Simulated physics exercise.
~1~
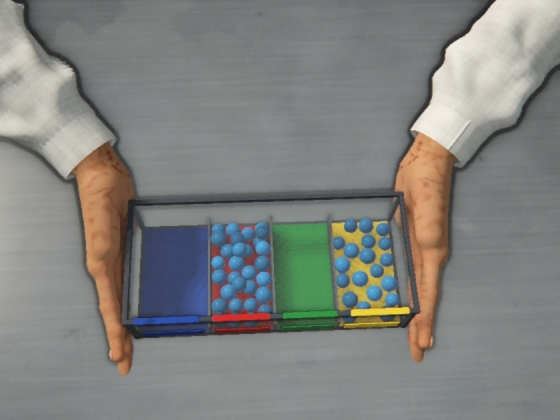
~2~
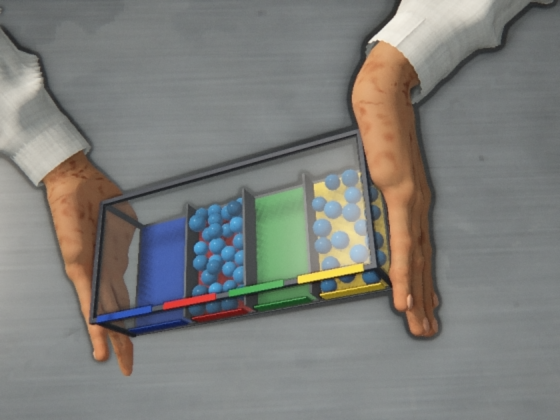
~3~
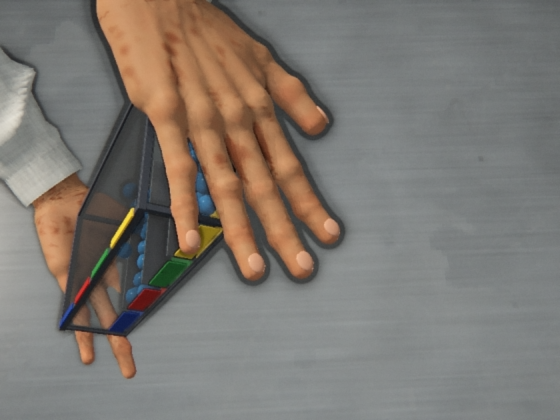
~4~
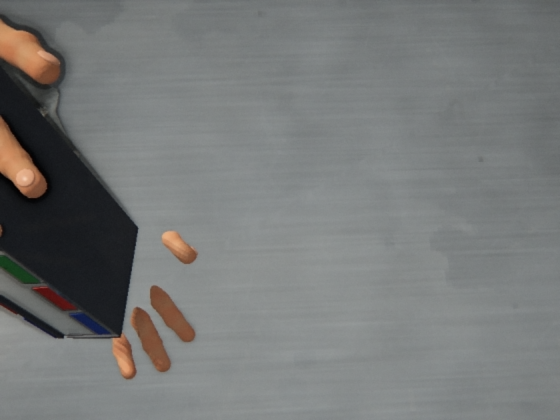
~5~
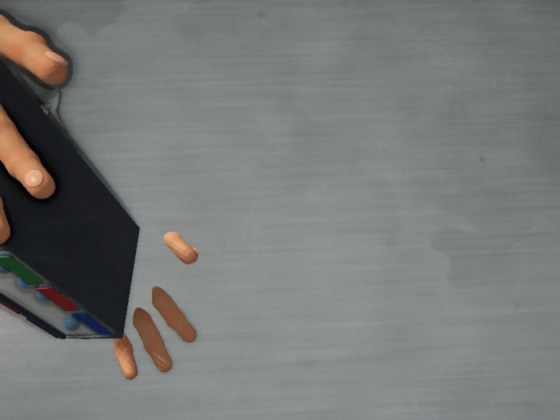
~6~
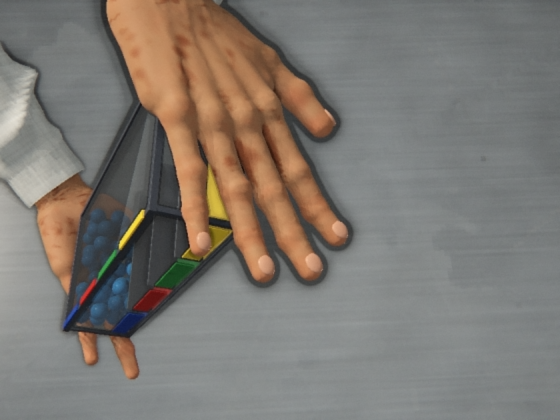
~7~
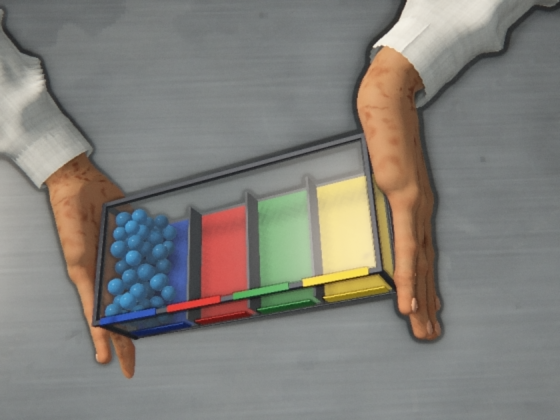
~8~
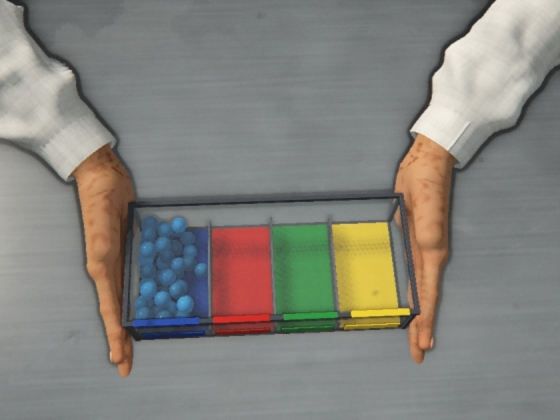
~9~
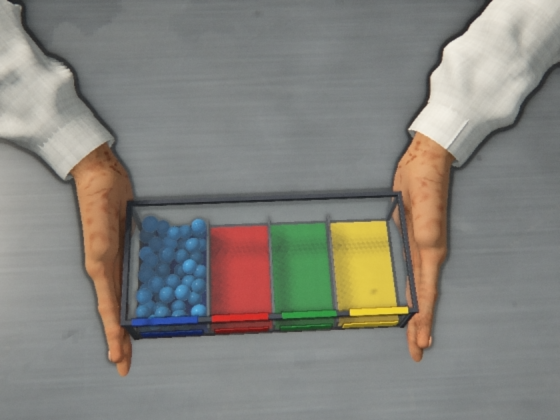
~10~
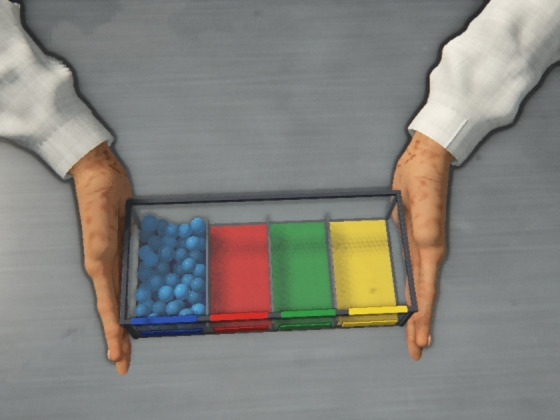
On a brushed grey metal surface seen from above, two hands in white sleeves hold a clear-lidded box with four compartments, blue, red, green and yellow from left to right. Small blue balls lie in the red and yellow compartments, while the blue and green ones are empty. The hands tip the box steeply toward the left until its dark underside shows and it partly leaves view. They then turn it back the same way, with the balls now gathered at the left. Finally the box rests level again, all the balls in the blue compartment and the other three empty.
